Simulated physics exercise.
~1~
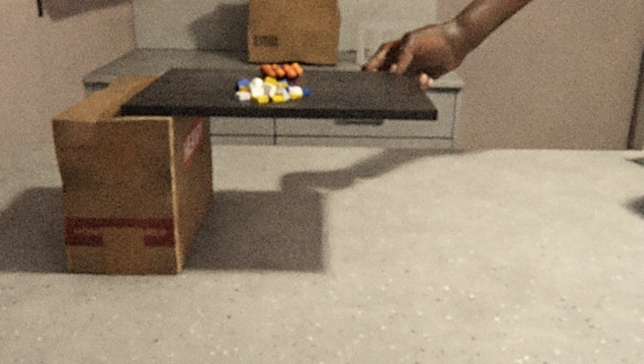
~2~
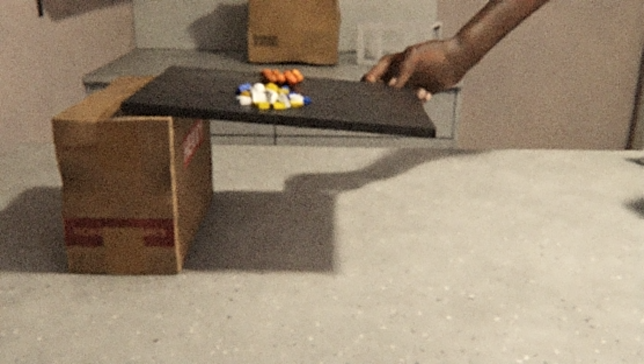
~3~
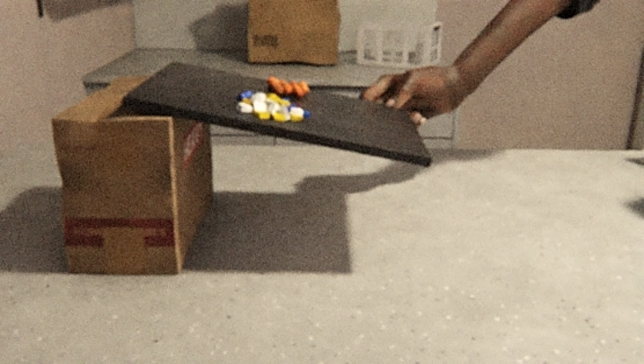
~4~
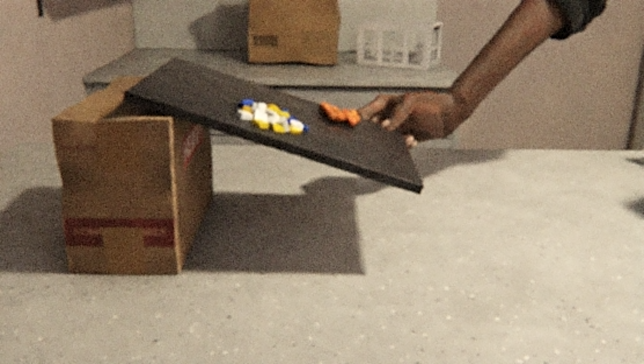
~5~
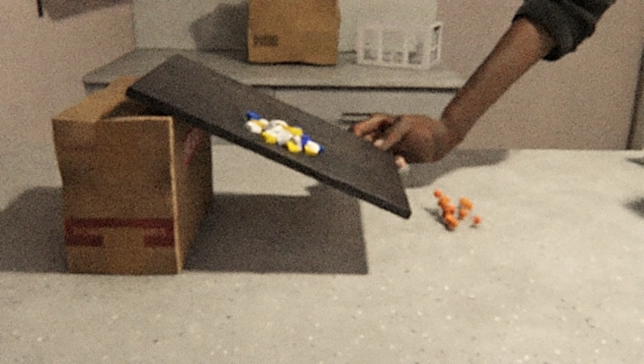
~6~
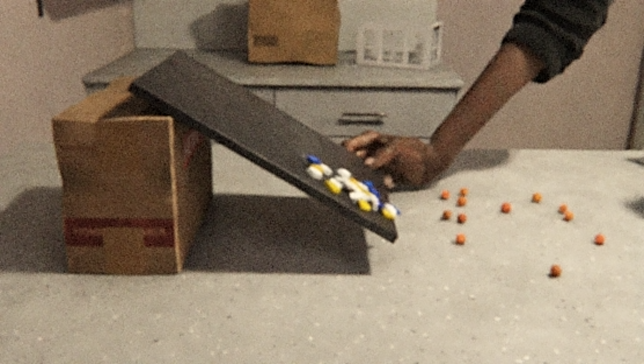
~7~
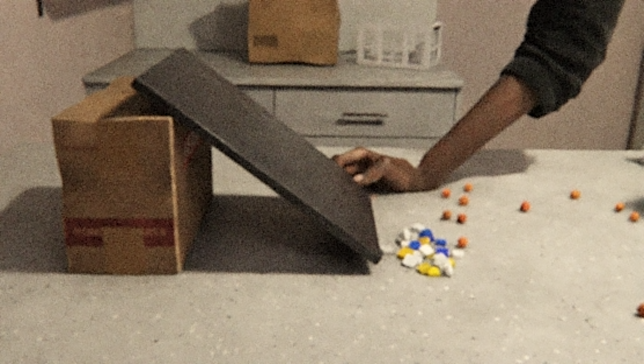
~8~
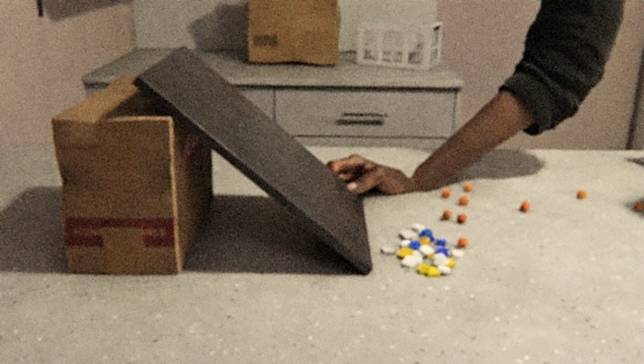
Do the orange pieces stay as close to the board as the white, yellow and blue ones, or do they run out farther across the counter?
The orange pieces run out farther, scattering across the counter to the right while the white, yellow and blue ones stop in a heap near the board.
